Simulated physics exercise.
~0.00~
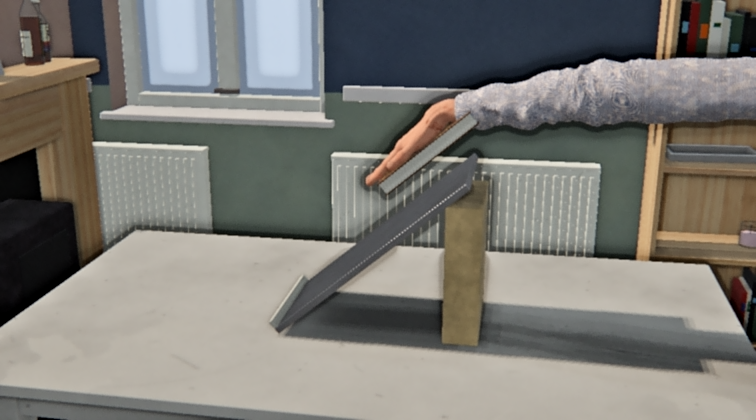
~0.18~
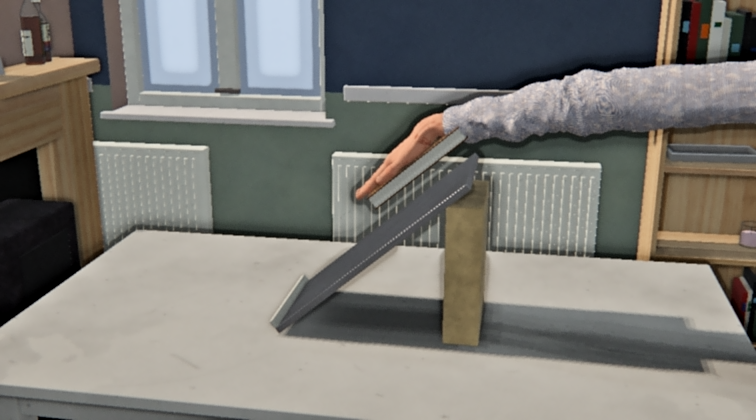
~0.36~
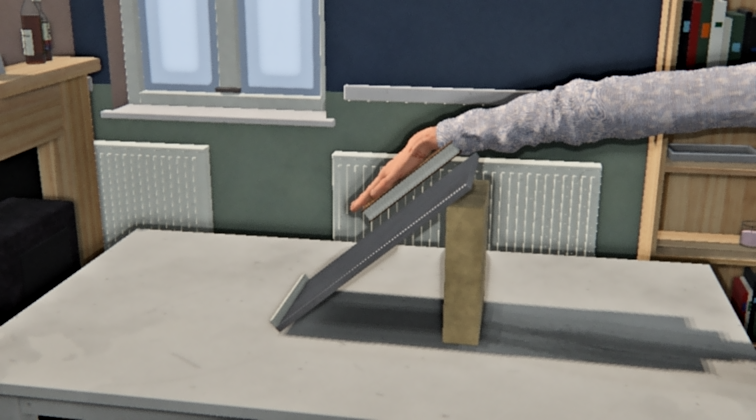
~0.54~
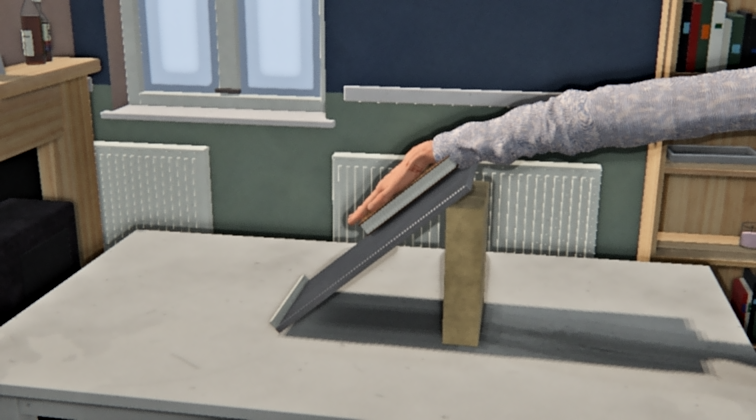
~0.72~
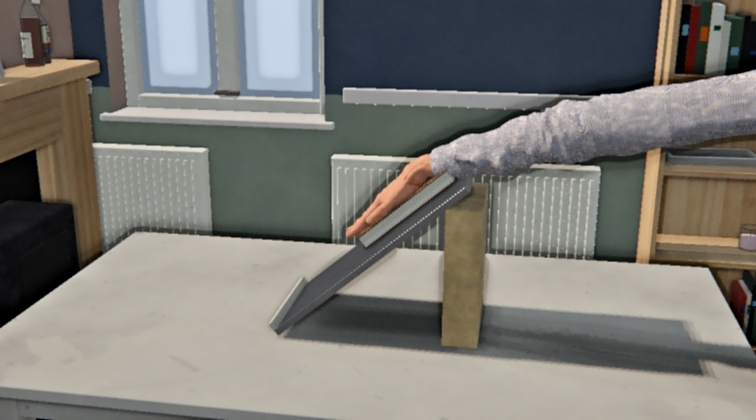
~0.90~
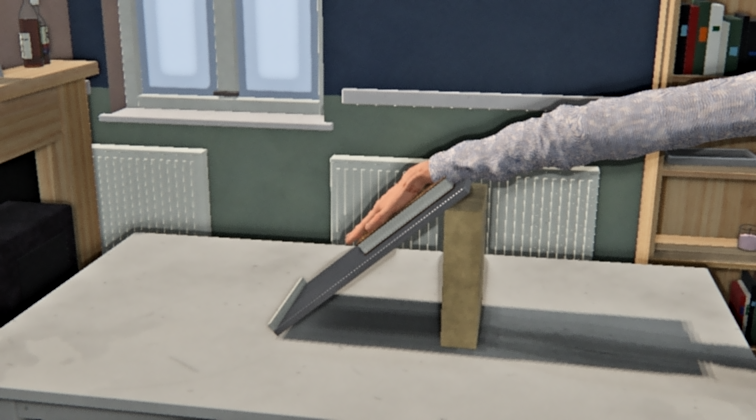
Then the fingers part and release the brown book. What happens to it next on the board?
It moves down the slope.
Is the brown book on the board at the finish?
Once it settles, it is resting on top.
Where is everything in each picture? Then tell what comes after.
The first frame shows on its way; brown book (431, 147).
The second frame shows on its way; brown book (420, 161).
The third frame shows on its way; brown book (415, 174).
The fourth frame shows on its way; brown book (412, 188).
The fifth frame shows on its way; brown book (410, 201).
The sixth frame shows set down, still held; brown book (409, 207).
By 1.20 s, brown book moved a little near (378, 231).
By 1.30 s, brown book moved about its own width near (340, 260).
When it is over (2.3 s), moved from the start, brown book. End places, in pixels of the last picture, brown book near (328, 270). The brown book goes downhill.
